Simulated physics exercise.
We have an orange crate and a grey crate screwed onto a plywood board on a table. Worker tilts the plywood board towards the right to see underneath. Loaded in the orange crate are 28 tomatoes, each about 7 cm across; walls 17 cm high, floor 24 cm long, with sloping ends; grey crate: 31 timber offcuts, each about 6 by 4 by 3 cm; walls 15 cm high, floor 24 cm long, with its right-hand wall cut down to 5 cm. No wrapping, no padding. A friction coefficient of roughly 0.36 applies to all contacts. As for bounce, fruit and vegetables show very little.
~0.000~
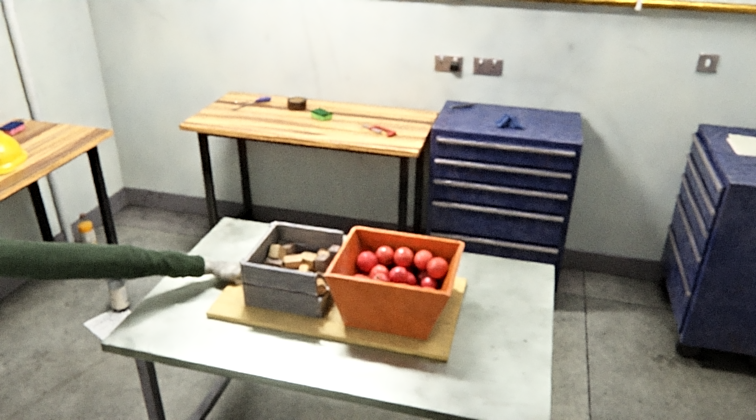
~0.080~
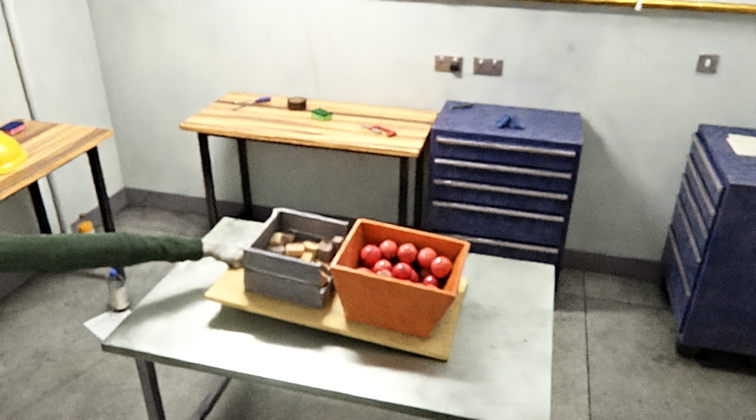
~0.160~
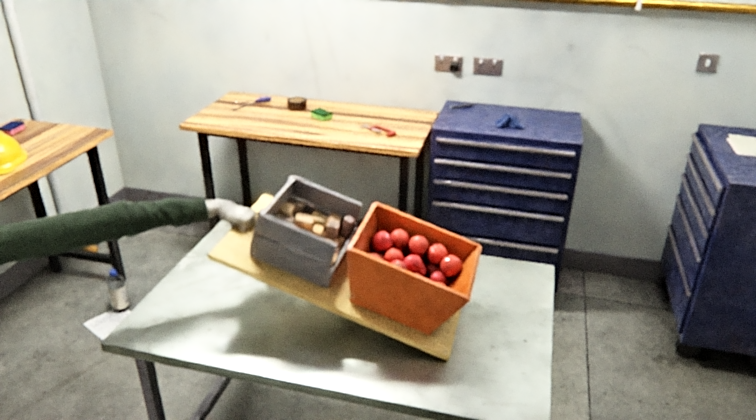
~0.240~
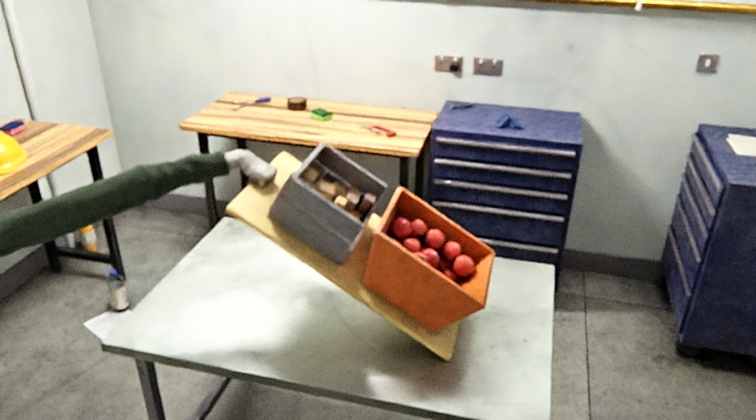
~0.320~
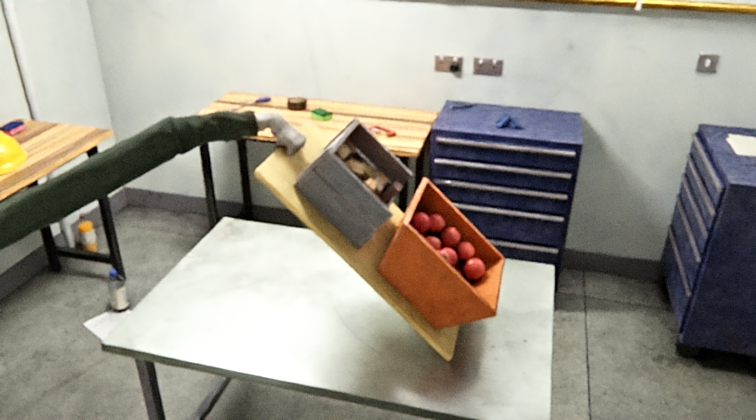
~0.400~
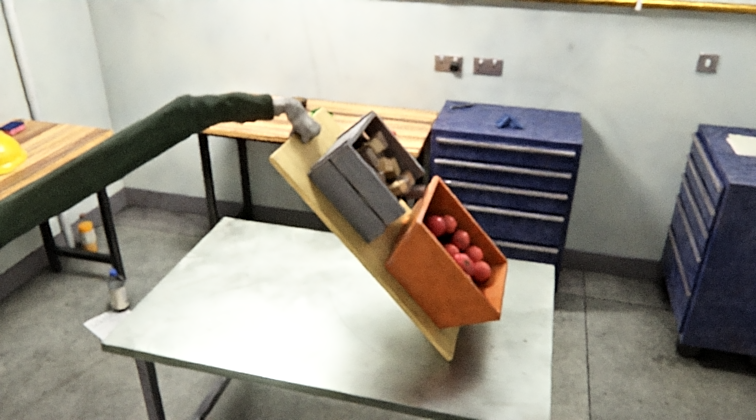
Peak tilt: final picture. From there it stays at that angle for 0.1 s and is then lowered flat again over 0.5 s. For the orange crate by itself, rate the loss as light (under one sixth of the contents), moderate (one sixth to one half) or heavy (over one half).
Loss rating: Light.
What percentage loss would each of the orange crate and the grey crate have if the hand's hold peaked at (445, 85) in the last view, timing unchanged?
In that case orange crate sheds 100 percent of its load and grey crate sheds 100 percent.
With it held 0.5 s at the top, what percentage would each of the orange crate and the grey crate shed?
Orange crate 0%, grey crate 50%.
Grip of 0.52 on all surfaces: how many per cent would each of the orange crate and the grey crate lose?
Then the orange crate sheds 0 per cent, while the grey crate sheds 60 per cent.
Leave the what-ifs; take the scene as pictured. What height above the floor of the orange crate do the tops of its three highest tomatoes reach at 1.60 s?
17 centimetres high, more or less.
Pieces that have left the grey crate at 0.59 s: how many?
Roughly 12 for the grey crate.
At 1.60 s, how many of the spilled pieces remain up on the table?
Around 8 of them.
After 0.59 s, tilt 44°; 0 of 28 out of the orange crate and 12 of 31 out of the grey crate.
After 0.83 s, tilt 13°; 1 of 28 out of the orange crate and 21 of 31 out of the grey crate.
After 1.17 s, tilt 0°; 1 of 28 out of the orange crate and 21 of 31 out of the grey crate.
Final count (at 1.60 s), 1 of 28 out of the orange crate and 21 of 31 out of the grey crate. Asked share, 1 of 28, 4 per cent.
